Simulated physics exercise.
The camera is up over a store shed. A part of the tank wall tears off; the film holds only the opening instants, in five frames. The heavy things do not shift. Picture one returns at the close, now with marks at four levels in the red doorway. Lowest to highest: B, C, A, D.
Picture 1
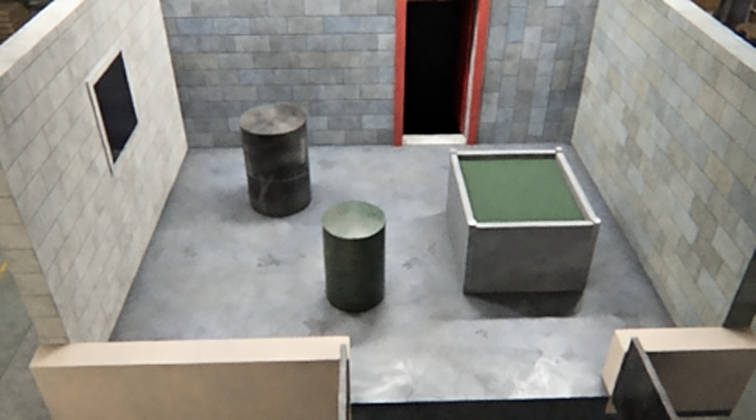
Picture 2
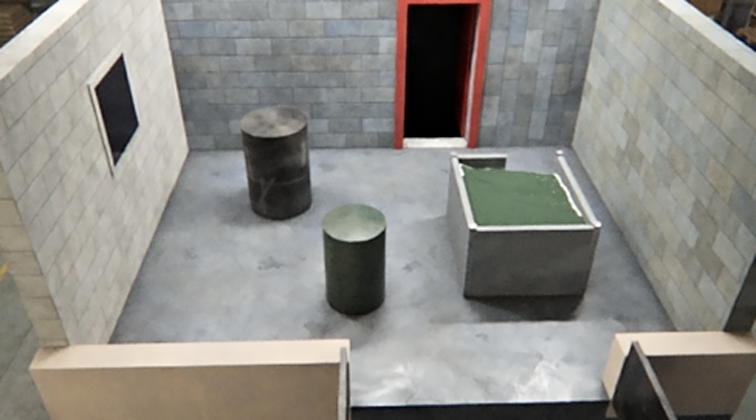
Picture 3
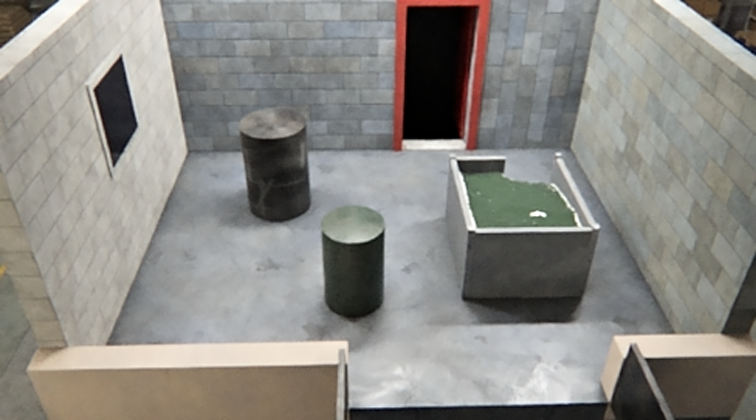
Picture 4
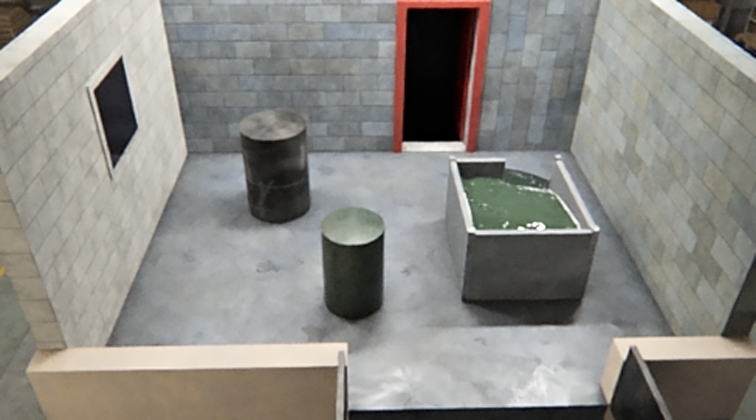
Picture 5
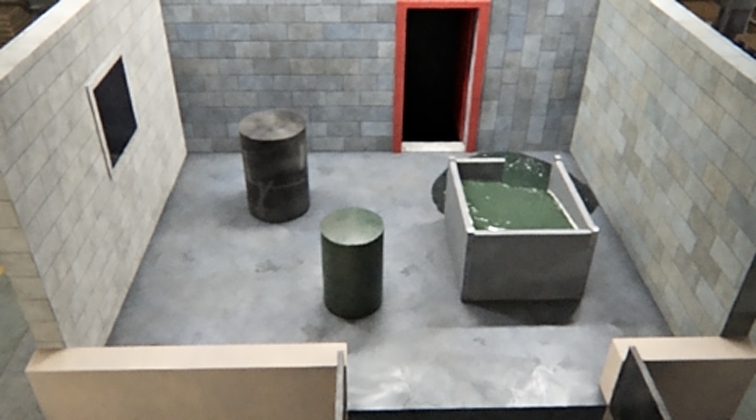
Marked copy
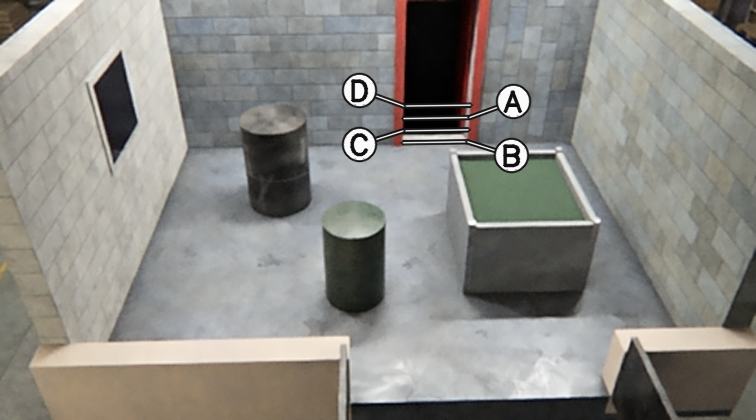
Grey tank of green water in a block-walled shed losing its level, with water spreading across the floor behind it.
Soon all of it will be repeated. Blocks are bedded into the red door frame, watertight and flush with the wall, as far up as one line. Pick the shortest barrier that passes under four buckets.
Use line C.
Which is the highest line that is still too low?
Here it is line B.
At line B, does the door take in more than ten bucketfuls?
Yes, it does.
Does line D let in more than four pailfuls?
No.
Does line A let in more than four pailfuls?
No, that is safe.
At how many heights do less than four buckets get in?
Three of them.
In white, A at (436, 118); B at (435, 142); C at (435, 130); D at (437, 105); from the bottom up B, C, A, D.
Choosing A, nothing gets over.
Choosing B, some 20 bucketfuls get in.
Choosing C, a splash gets over, under a bucket.
Choosing D, nothing gets over.
